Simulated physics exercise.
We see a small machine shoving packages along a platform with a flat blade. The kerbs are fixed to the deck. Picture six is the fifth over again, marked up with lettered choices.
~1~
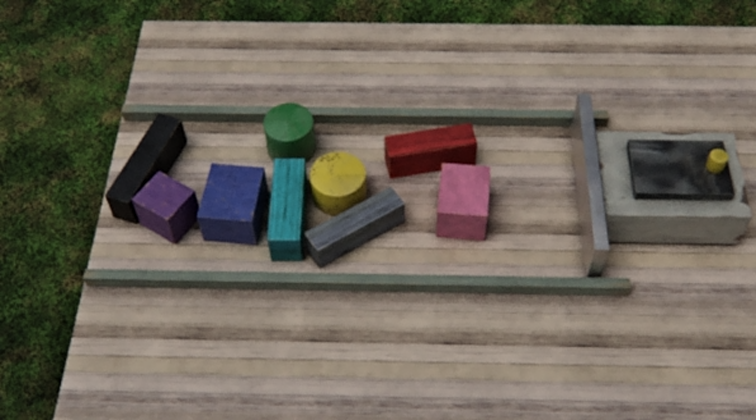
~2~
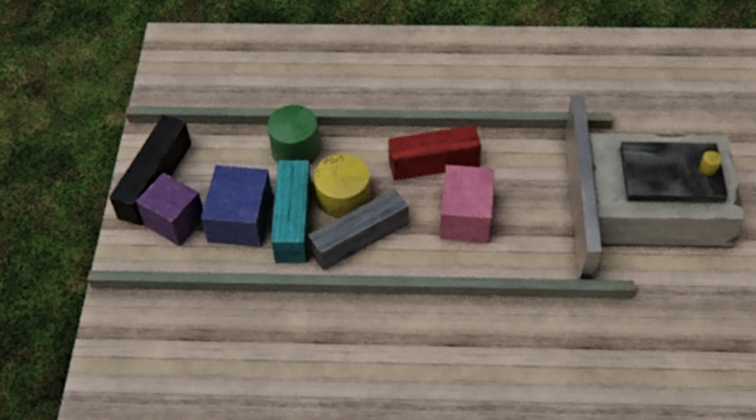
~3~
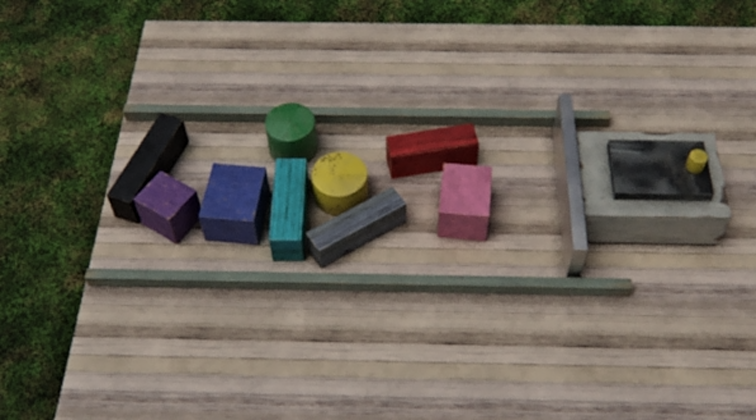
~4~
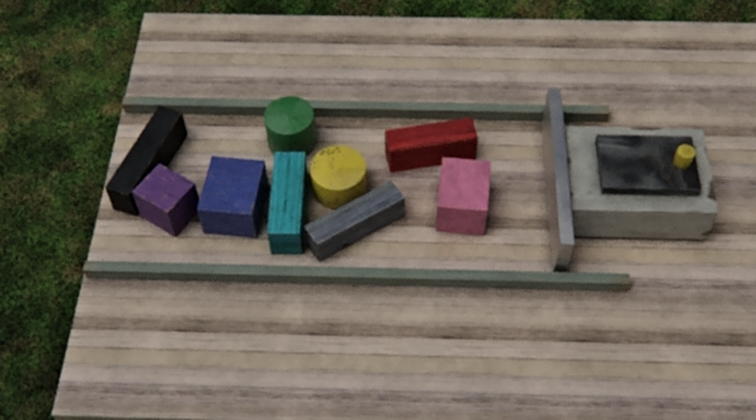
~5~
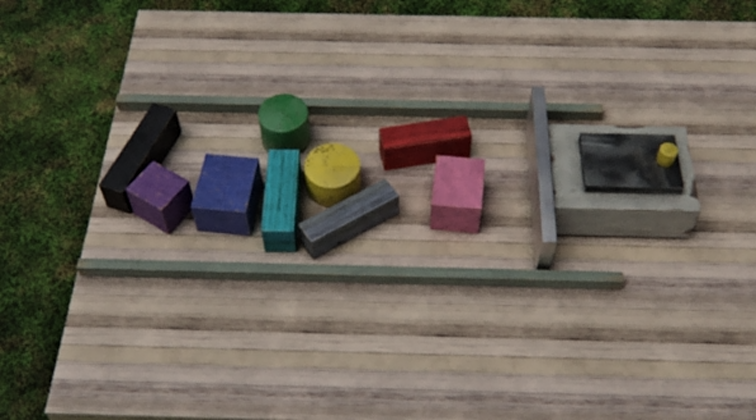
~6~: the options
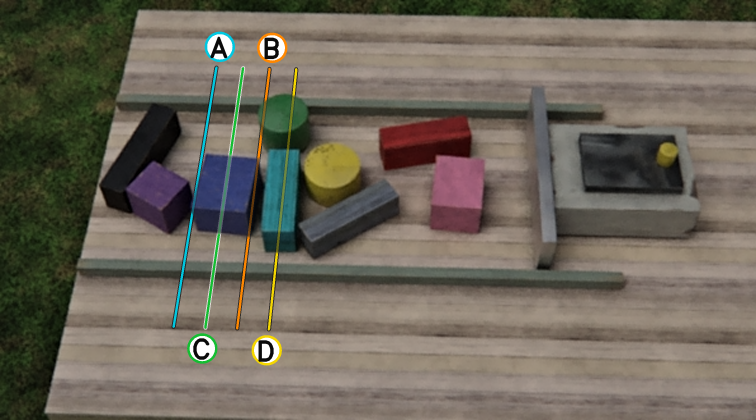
On a wooden platform, a small machine slides its flat blade left toward several still, colourful blocks.
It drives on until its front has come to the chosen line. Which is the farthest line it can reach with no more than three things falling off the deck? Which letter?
No fourth one falls up to C.
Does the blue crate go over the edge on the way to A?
Yes.
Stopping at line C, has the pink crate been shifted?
Yes.
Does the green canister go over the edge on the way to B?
By then, no.
On the marked copy, A at (197, 186); B at (255, 187); C at (226, 186); D at (284, 188).
With C. Early on, robot (508, 159); red stick (376, 138); grey stick (330, 222).
Further on, robot (392, 156); purple crate (112, 216); black stick (131, 156).
At the end, robot (303, 154); black stick over the edge; purple crate over the edge; three fallen.
As for the rest, A drops four; B is within the limit but short; D is within the limit but short.
